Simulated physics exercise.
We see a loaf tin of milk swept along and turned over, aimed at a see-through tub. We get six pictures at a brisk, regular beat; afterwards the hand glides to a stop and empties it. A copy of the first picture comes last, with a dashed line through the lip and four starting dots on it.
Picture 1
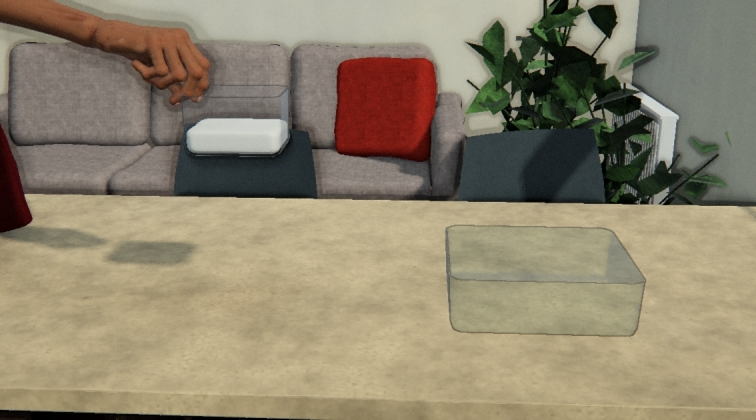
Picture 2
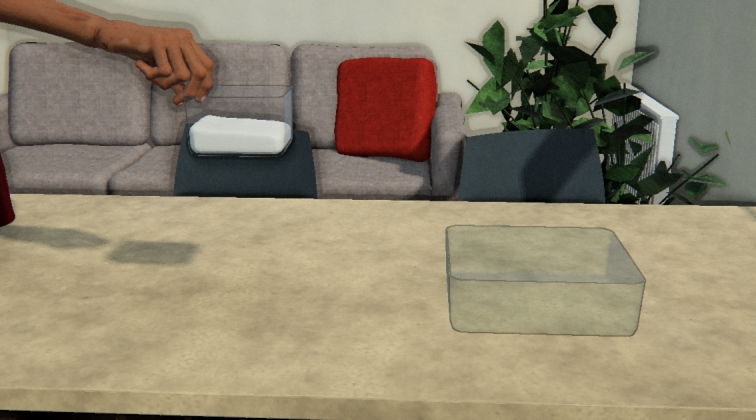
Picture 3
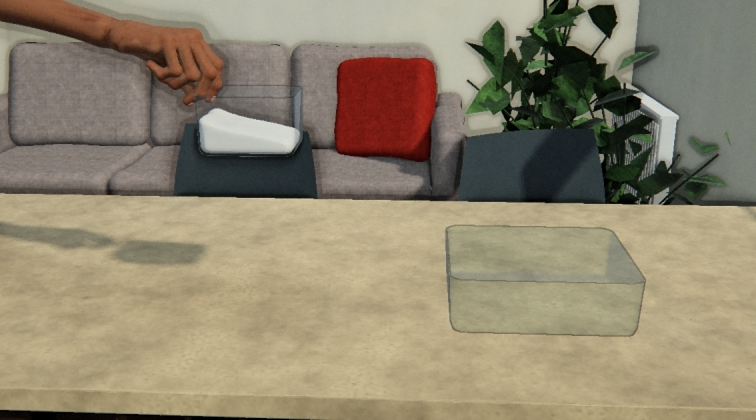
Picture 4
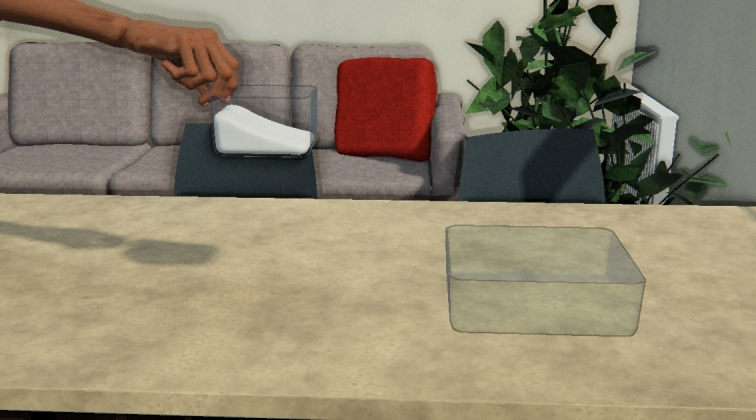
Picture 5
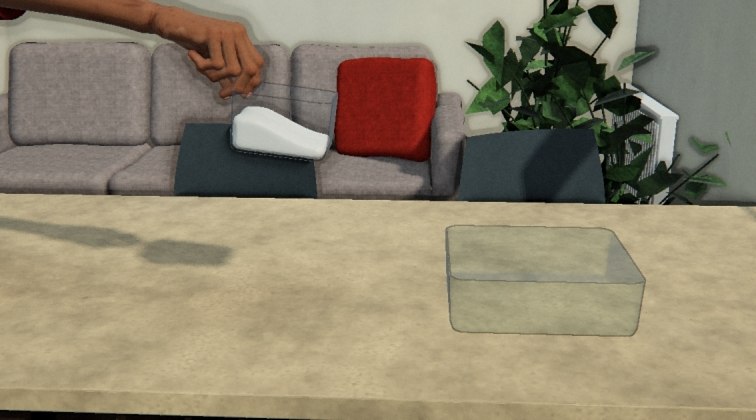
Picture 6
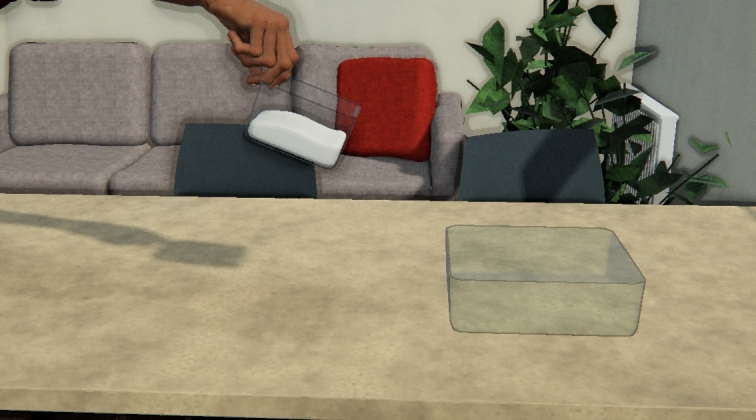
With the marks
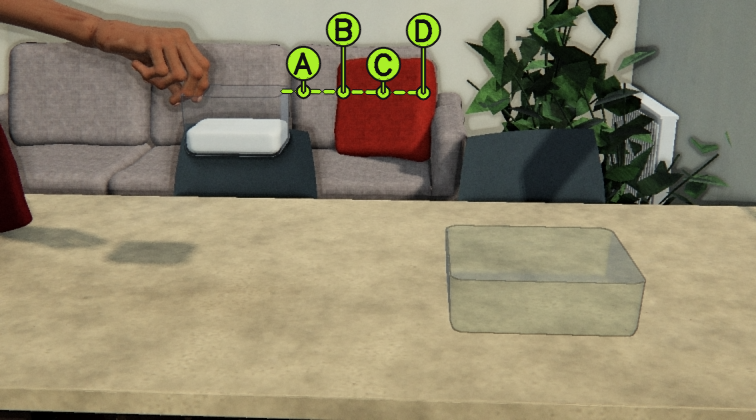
To begin with, a hand holds a clear container of white liquid upright above the left side of a table, with an empty see-through tub on the right. The hand carries it rightward as the liquid sloshes into a slanted shape, then tilts the container down to the right, the liquid still inside.
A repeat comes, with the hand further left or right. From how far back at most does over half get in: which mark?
Choose A.
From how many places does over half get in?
All four.
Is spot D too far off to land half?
No.
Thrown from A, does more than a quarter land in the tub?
Yes.
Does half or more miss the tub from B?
No, not at all.
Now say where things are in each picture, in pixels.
Upright, lip at (283, 91); tub from (450, 329) to (637, 334); nothing has left yet.
Upright, lip at (286, 91); nothing has left yet.
Upright, lip at (296, 91); nothing has left yet.
Upright, lip at (311, 91); nothing has left yet.
Tipped about 7°, lip at (333, 97); nothing has left yet.
Tipped about 22°, lip at (357, 111); nothing has left yet.
On the marked copy, A at (303, 91); B at (343, 91); C at (383, 92); D at (423, 92).
If A is chosen, about 69 % lands in the tub, 22 % falls short and 9 % goes beside or beyond.
If B is chosen, about 77 % lands in the tub, 11 % falls short and 12 % goes beside or beyond.
If C is chosen, about 74 % lands in the tub, 9 % falls short and 17 % goes beside or beyond.
If D is chosen, about 81 % lands in the tub, 4 % falls short and 14 % goes beside or beyond.
